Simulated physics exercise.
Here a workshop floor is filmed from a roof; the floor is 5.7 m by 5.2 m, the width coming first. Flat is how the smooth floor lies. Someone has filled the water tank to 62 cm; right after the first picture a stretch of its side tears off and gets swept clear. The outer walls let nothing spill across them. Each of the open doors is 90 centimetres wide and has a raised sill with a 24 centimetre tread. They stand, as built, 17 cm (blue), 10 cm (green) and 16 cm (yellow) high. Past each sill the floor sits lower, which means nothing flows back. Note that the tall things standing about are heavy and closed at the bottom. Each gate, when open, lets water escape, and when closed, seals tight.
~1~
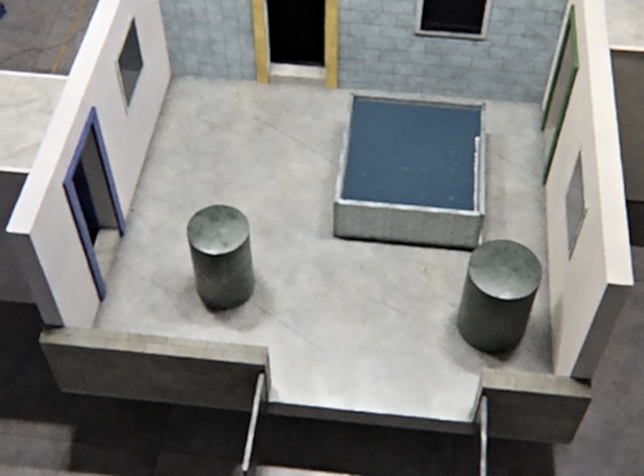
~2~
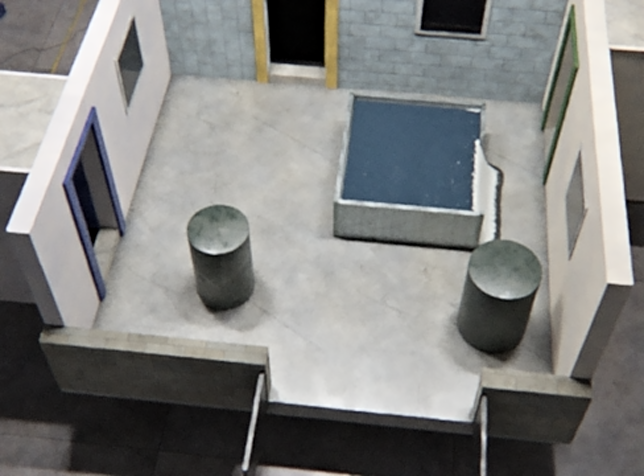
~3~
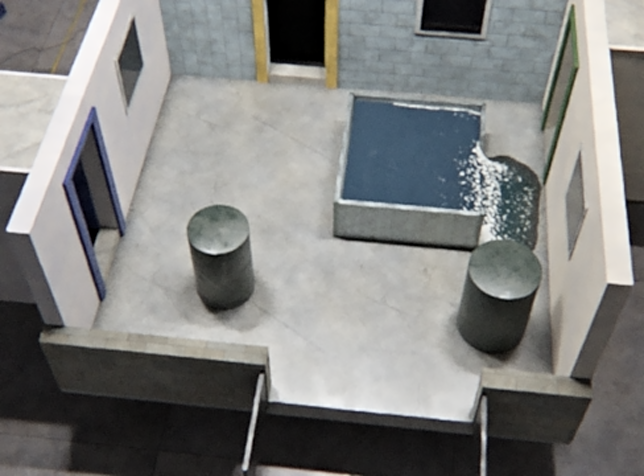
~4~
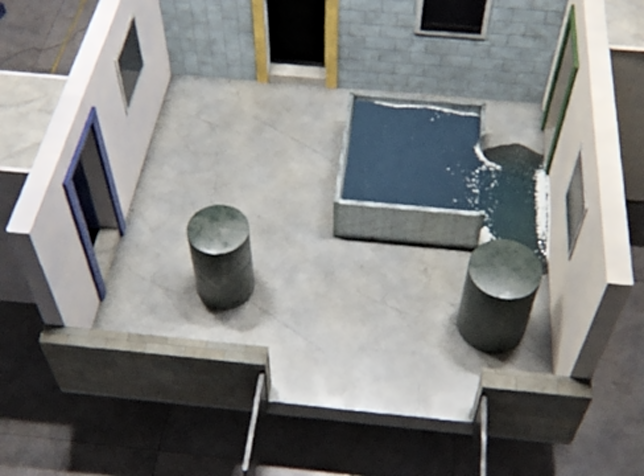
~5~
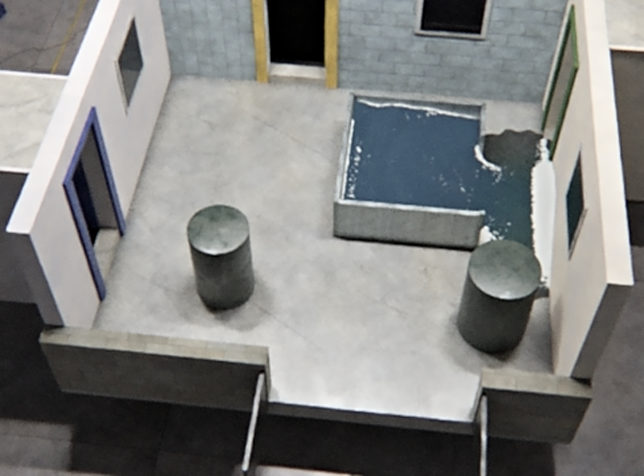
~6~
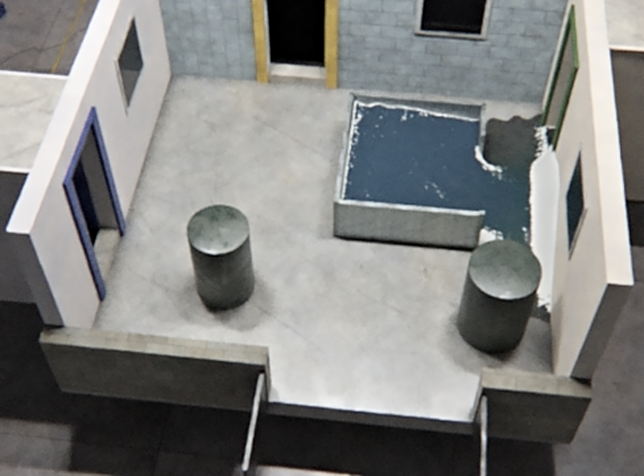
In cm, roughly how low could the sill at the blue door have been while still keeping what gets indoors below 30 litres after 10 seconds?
About 7 cm.
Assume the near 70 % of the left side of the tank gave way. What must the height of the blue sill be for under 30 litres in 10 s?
Minimum height: Approx. 19 cm.
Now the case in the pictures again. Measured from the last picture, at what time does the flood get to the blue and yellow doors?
Times: Blue = 3.4 s, yellow = 1.8 s.
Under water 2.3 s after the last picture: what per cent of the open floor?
Around 60 per cent of the free floor.
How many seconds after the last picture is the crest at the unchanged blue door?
About 6.5 seconds.
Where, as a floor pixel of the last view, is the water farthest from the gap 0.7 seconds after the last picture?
Roughly at (546, 411) in the last view.
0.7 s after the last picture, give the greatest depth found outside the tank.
About 48 cm at most.
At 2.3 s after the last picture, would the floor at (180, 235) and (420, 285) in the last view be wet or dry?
First spot untouched, second spot soaked.
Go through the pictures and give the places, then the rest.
The first frame shows the water tank at (413, 154) is whole and still, 62 cm deep; the blue door at (98, 214) is dry.
In the second frame, the front is at a hidden place, 0.3 m from the gap at (476, 195); 0.3 m2 of floor is wet, 62 cm left at the back.
In the third frame, water pours out at (475, 198) and has run 0.8 m, to (535, 194); about 11 cm deep outside, 62 cm at the back.
In the fourth frame, the front is at (542, 160), 1.0 m from the gap at (475, 198); 1.8 m2 of floor is wet, 62 cm left at the back.
In the fifth frame, the front is at (541, 139), 1.2 m from the gap at (475, 199); 2.2 m2 of floor is wet, 55 cm left at the back.
In the sixth frame, the front is at (541, 119), 1.5 m from the gap at (475, 198); 2.5 m2 of floor is wet, 52 cm left at the back; 4.9 m in a straight line remain to the blue door at (98, 214).
Then, 0.7 s after the last picture water covers 15 % of the floor, deepest (48 cm) near (540, 221); it has not reached the blue door.
Then, 2.3 s after the last picture water covers 60 % of the floor, deepest (28 cm) near (546, 411); it has not reached the blue door.
Then, 9.3 s after the last picture water covers 95 % of the floor, deepest (13 cm) near (190, 287); 11 cm at the blue door, 0 litres in over its 17 cm sill.
At the blue door as built, the water peaked near 13 cm, 6.3 s after the last picture.
With a sill of 6 cm, 41 litres would have come in within the 10 s; with 8 cm, 18 litres. So under 30 litres takes about 7 cm.
